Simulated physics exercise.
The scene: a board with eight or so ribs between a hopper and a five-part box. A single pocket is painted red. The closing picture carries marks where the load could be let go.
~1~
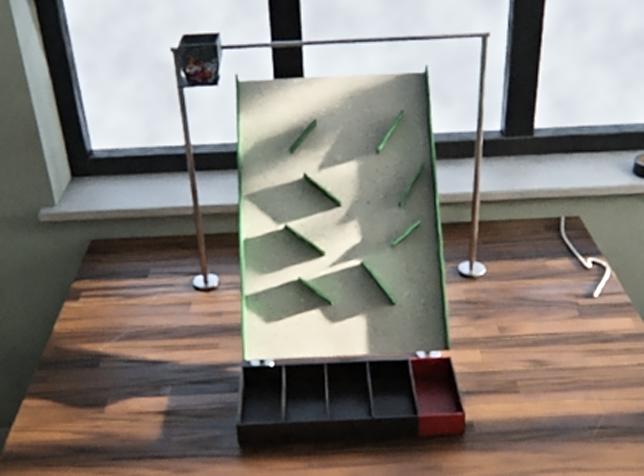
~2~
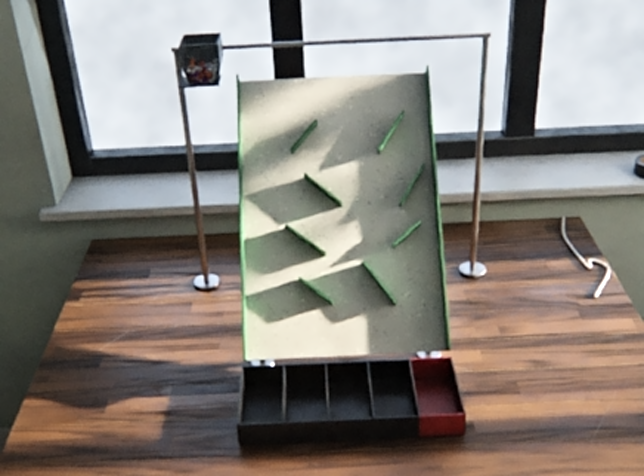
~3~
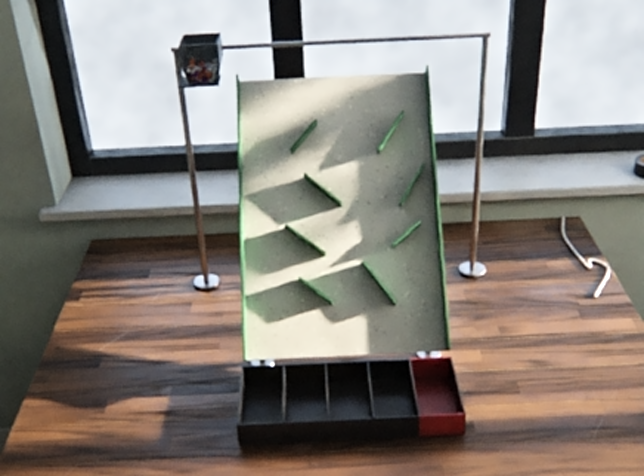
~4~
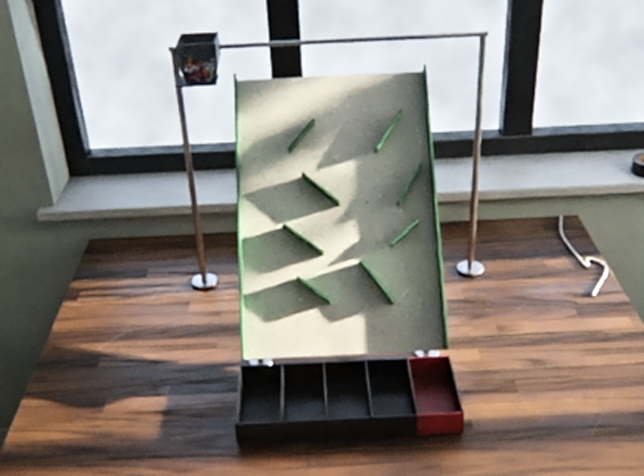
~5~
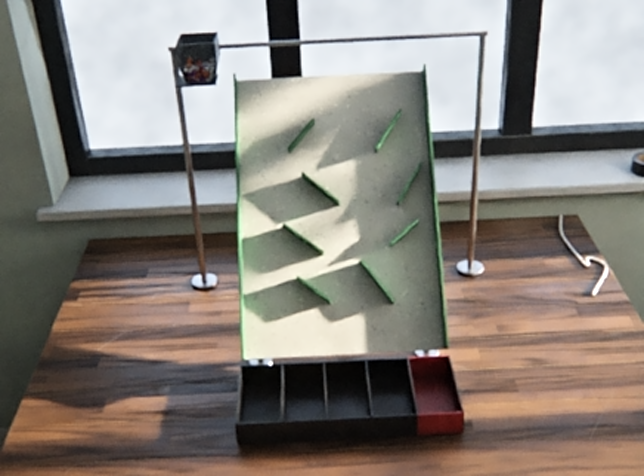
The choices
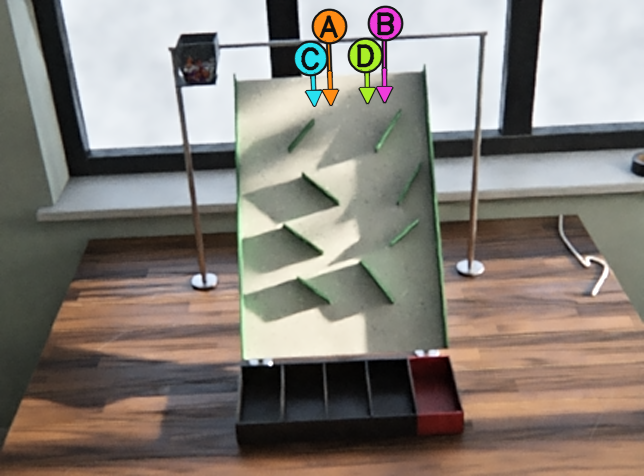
The footage shows a tilted board with green ribs standing on a wooden table above a five-part box with one red pocket, while a small filled hopper hangs at the upper left; apart from slight camera shifts, nothing moves.
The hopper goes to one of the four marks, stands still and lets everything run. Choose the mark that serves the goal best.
A.
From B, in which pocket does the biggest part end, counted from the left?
It is the third one.
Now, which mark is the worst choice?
Mark B.
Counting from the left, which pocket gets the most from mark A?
The fifth from the left.
On the marked copy, mark A meets the board at (330, 99); mark B meets the board at (384, 96); mark C meets the board at (314, 100); mark D meets the board at (367, 97).
For mark A, roughly two thirds in the red pocket, roughly a quarter in other pockets, just a few outside the box.
For mark B, about a tenth in the red pocket, the larger part in other pockets, about a tenth held on the board.
For mark C, roughly a third in the red pocket, roughly two thirds in other pockets.
For mark D, roughly a third in the red pocket, roughly two thirds in other pockets.
